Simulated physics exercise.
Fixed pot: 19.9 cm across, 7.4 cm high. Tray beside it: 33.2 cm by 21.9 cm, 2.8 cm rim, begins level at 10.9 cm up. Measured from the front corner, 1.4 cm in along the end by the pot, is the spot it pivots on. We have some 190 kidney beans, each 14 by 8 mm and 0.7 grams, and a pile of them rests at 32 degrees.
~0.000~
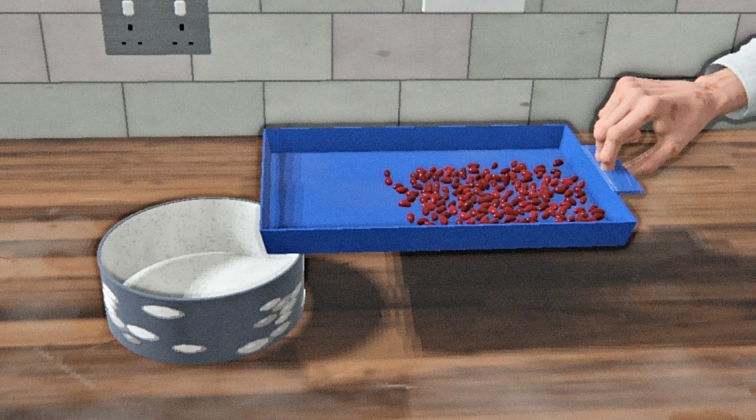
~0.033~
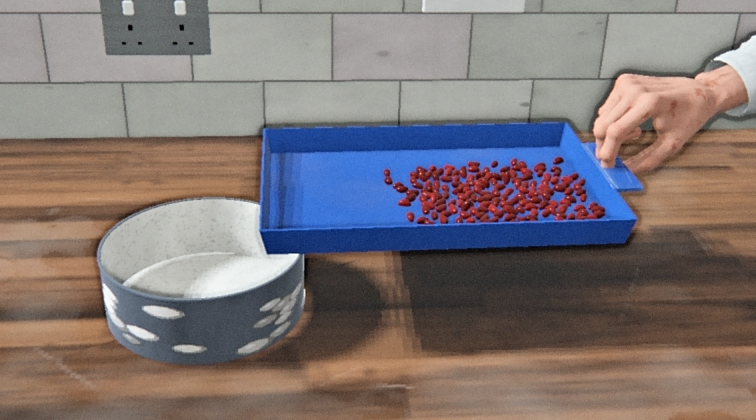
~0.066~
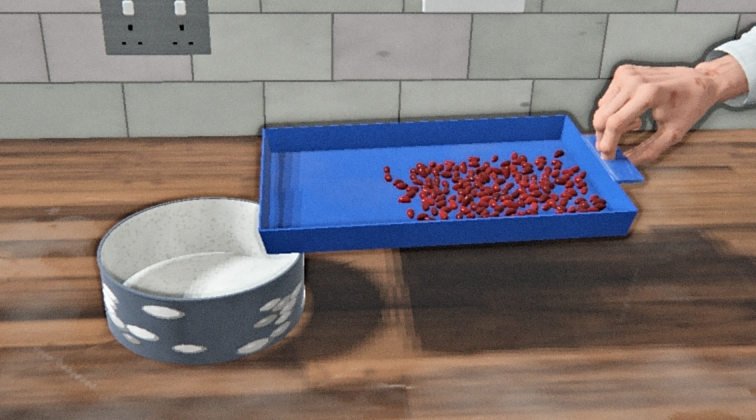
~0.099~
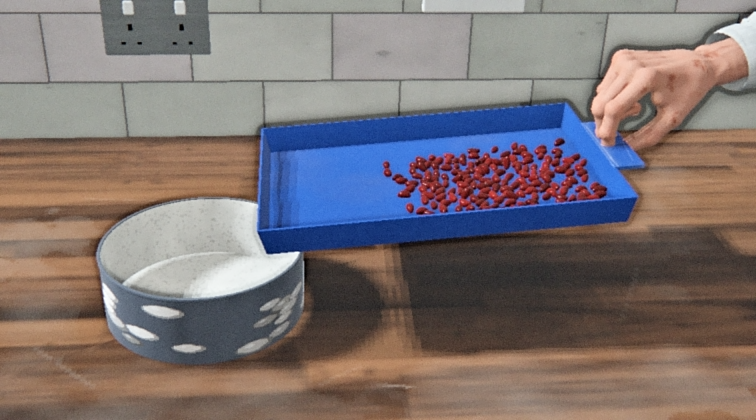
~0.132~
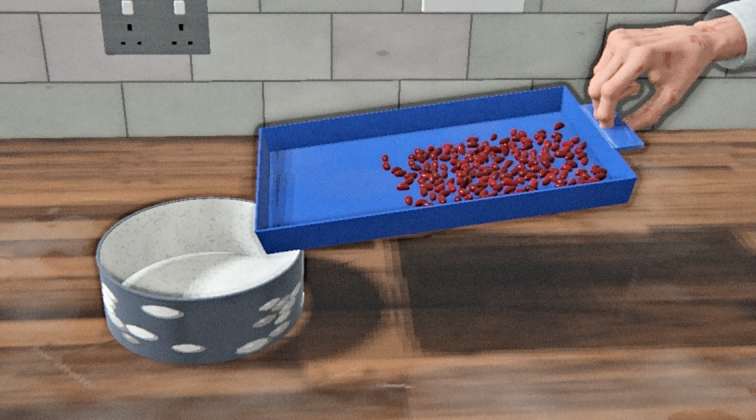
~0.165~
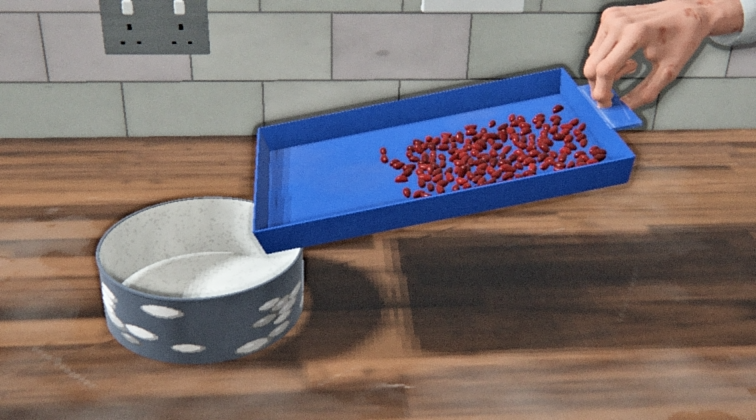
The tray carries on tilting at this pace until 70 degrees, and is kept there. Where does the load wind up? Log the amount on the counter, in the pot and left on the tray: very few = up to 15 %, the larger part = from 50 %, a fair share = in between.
Log: Counter = very few; pot = the larger part; tray = a fair share.
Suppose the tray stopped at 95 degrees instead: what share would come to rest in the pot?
About 85 in a hundred would end up in the pot.
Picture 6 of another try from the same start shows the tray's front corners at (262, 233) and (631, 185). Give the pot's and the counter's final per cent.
You'd end with pot at 0 and counter at 80.
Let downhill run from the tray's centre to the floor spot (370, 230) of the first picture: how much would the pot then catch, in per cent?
The share would be about 5 percent.
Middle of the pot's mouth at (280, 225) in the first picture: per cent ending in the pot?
25 %.
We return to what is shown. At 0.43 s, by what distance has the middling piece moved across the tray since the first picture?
It has moved some 3 cm from its start.
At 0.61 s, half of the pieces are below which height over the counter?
The halfway mark sits at about 18 cm.
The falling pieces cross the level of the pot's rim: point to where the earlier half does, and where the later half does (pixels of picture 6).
Near (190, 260) at first, near (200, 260) afterwards.
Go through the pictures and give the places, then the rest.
The first picture shows tray tilt 0 degrees, front corners at (267, 227) and (628, 219); middle of the pieces at (505, 199); pot at (203, 243).
The second picture shows tray tilt 0 degrees, front corners at (267, 227) and (629, 216); middle of the pieces at (505, 197).
The third picture shows tray tilt 2 degrees, front corners at (266, 227) and (629, 208); middle of the pieces at (505, 192).
The fourth picture shows tray tilt 4 degrees, front corners at (264, 227) and (629, 194), lowest corner left front; middle of the pieces at (505, 183).
The fifth picture shows tray tilt 8 degrees, front corners at (262, 227) and (628, 175), lowest corner left front; middle of the pieces at (504, 170).
The sixth picture shows tray tilt 11 degrees, front corners at (260, 228) and (626, 155), lowest corner left front; middle of the pieces at (502, 156); pot at (202, 243). The tray's pace is about 110 degrees a second.
After 0.43 s, tilt 40 degrees; the tray holds 100 %, the pot 0 %.
Then, at 0.61 s, tilt 60 degrees; the tray holds 100 %, the pot 0 %.
After 0.91 s, tilt 70 degrees; the tray holds 35 %, the pot 60 %.
In the end, at 2.2 s, counter 5 %, pot 60 %, tray 35 %.
